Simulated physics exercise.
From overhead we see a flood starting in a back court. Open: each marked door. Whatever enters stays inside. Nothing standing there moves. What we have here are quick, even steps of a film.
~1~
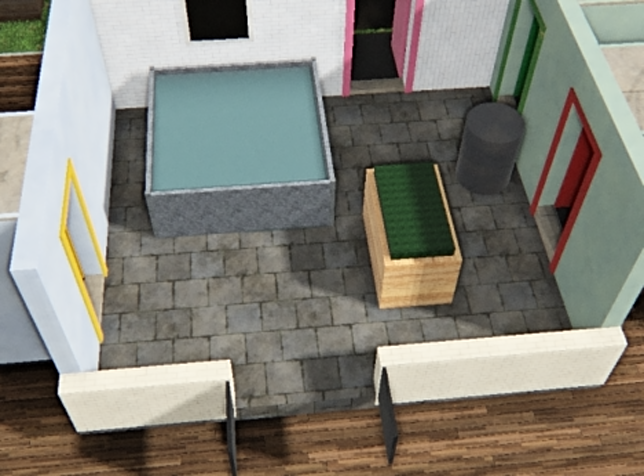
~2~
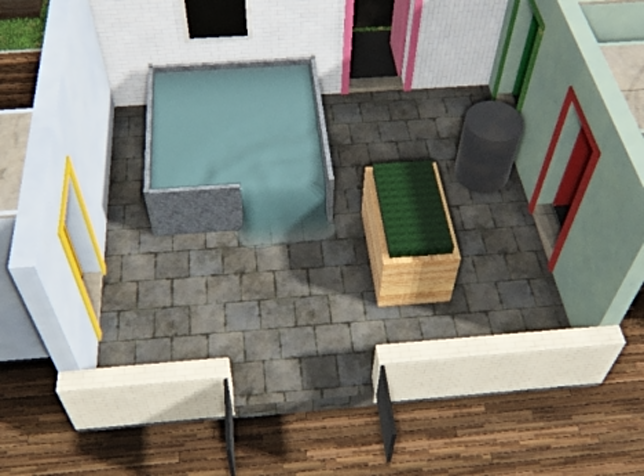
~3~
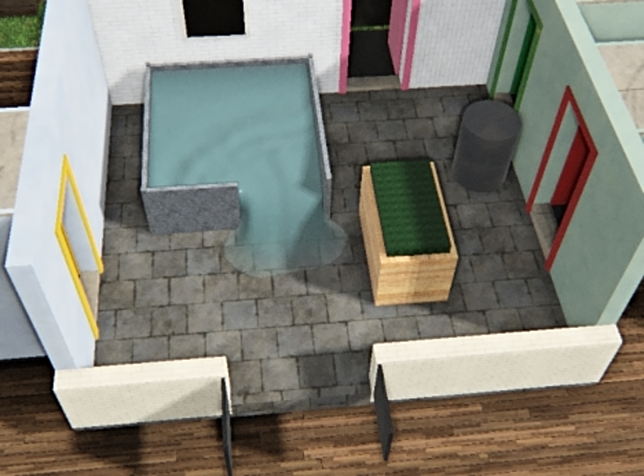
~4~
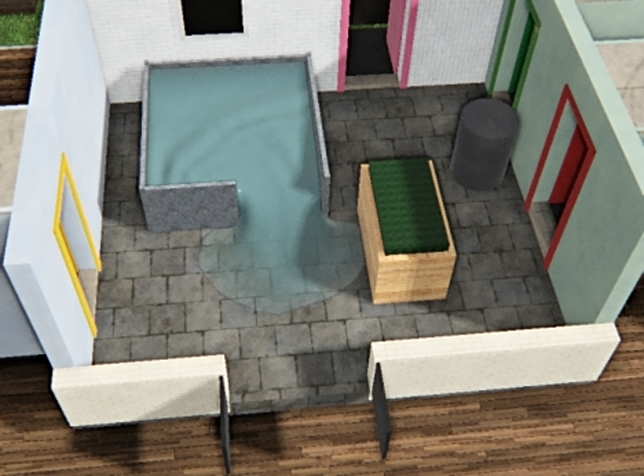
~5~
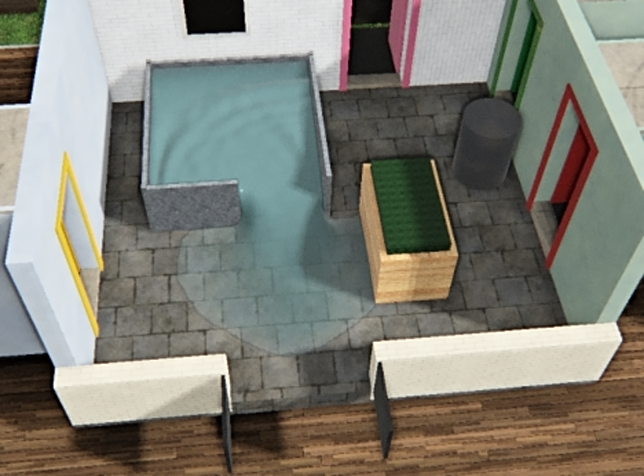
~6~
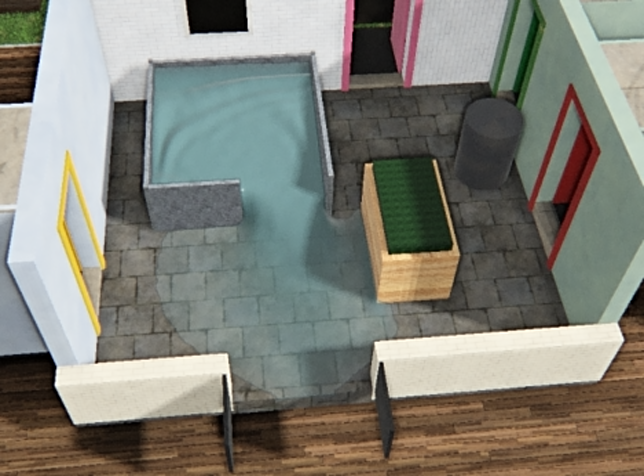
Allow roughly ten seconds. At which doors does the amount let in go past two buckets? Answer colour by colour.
The yellow door will most likely not exceed two buckets. The red door will most likely not exceed two buckets. The pink door will most likely not exceed two buckets. The green door will most likely not exceed two buckets.
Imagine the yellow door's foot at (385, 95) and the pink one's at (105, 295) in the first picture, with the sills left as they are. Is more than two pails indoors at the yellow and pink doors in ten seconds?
Looking at it, the yellow door fails to reach the limit, and the pink door fails to reach the limit.
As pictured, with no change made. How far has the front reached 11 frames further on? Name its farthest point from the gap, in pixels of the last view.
Somewhere close to (577, 355).
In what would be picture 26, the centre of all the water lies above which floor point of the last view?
It's close to (265, 206).
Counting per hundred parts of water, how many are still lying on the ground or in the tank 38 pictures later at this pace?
About 60 %.
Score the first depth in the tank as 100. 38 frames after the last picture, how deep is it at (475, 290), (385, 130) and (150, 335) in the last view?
Taking the places in turn, I get roughly 4, 2 and 6 percent.
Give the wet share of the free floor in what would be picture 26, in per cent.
It comes to roughly 65 in a hundred.
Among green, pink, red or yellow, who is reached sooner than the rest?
I'd say it's the door marked yellow.
A moment on, water covers 35 % of the floor; the yellow door wet at the sill, nothing in, the red door not reached, the pink door not reached, the green door not reached.
Next, water covers 45 % of the floor; the yellow door wet at the sill, nothing in, the red door not reached, the pink door not reached, the green door not reached.
Then, water covers 65 % of the floor; the yellow door wet at the sill, nothing in, the red door wet at the sill, nothing in, the pink door not reached, the green door not reached.
Later, water covers 95 % of the floor; the yellow door under two buckets in, the red door wet at the sill, nothing in, the pink door wet at the sill, nothing in, the green door wet at the sill, nothing in.
In the end, water covers 95 % of the floor; the yellow door under two buckets in, the red door wet at the sill, nothing in, the pink door wet at the sill, nothing in, the green door wet at the sill, nothing in.
